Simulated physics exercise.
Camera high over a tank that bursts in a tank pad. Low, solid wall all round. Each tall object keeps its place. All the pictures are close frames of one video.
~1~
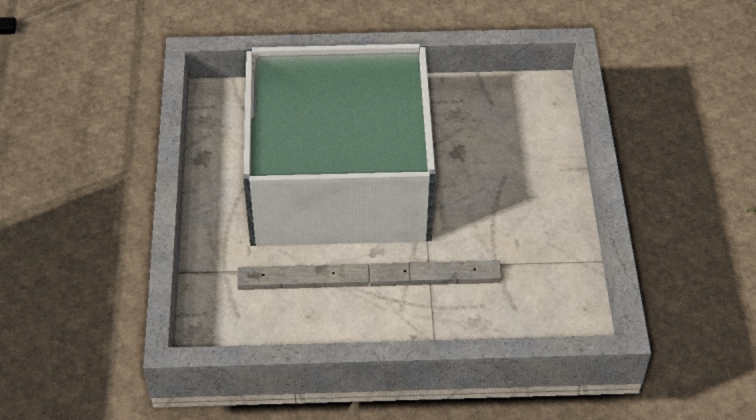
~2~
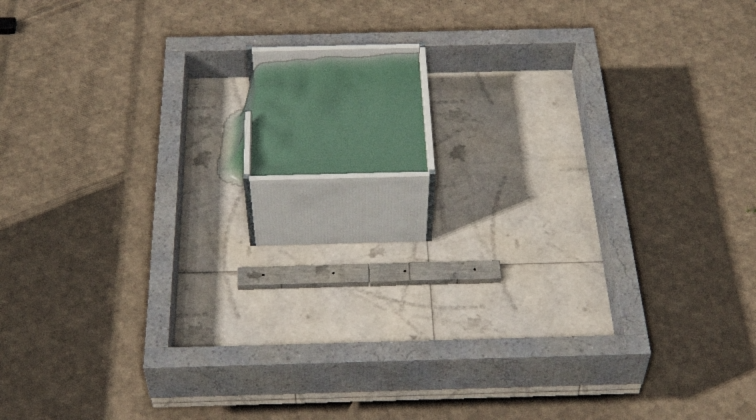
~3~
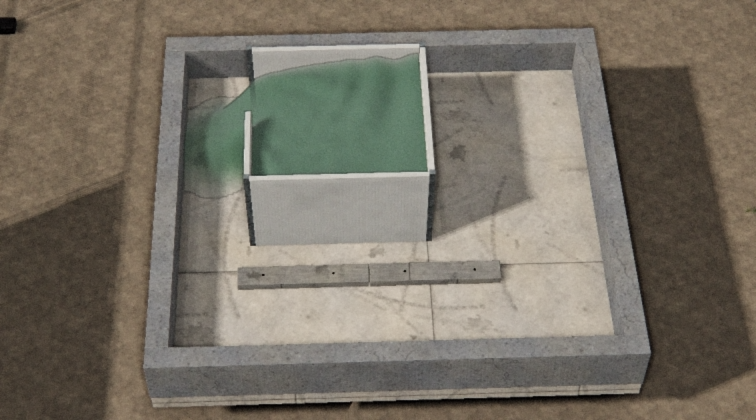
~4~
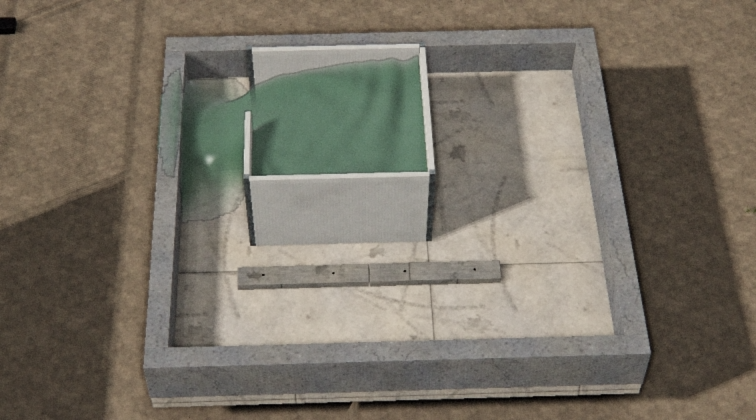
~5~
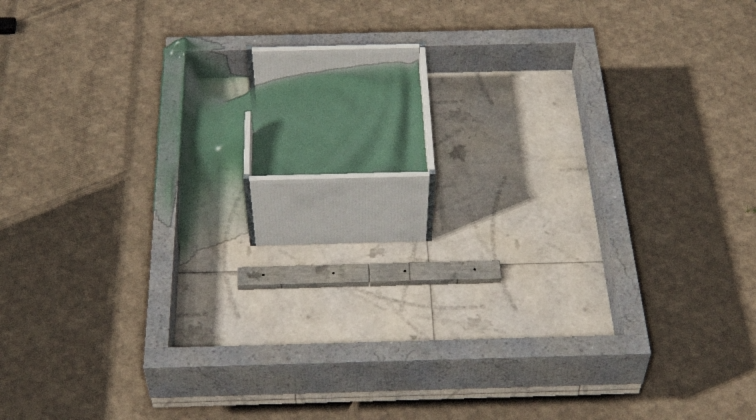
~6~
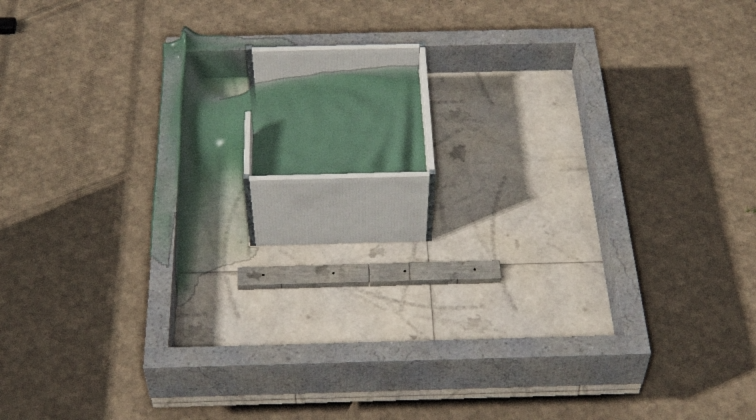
In a walled tank pad, green water bursts from the tank's left side and spreads along the left wall.
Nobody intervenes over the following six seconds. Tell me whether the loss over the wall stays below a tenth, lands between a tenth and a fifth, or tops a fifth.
In that time, a fair bit gets out, a tenth up to a fifth.
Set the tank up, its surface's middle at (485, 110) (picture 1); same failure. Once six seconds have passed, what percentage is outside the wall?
Result: Around 4 %.
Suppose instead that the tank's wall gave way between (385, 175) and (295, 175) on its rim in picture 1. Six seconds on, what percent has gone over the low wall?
My estimate is near 2 percent.
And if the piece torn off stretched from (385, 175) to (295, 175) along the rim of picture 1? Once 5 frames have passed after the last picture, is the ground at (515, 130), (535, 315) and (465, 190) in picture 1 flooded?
Going through them in order gives still bare, waterlogged, still bare.
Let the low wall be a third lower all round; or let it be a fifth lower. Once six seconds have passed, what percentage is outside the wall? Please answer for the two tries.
The first case gives roughly 28 in a hundred and the second roughly 20 in a hundred.
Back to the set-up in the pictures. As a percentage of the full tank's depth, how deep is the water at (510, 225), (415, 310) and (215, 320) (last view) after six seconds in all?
About 18 per cent, then 16 per cent, then 20 per cent.
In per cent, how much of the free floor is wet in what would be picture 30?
Roughly 95 percent, I reckon.
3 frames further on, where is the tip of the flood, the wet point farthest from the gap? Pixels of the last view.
(175, 371).
A moment on, water covers 25 % of the floor; the low wall has let 3 % over.
Next, water covers 35 % of the floor; the low wall has let 6 % over.
Then, water covers 65 % of the floor; the low wall has let 12 % over.
Later, water covers 80 % of the floor; the low wall has let 13 % over.
In the end, water covers 85 % of the floor; the low wall has let 13 % over.
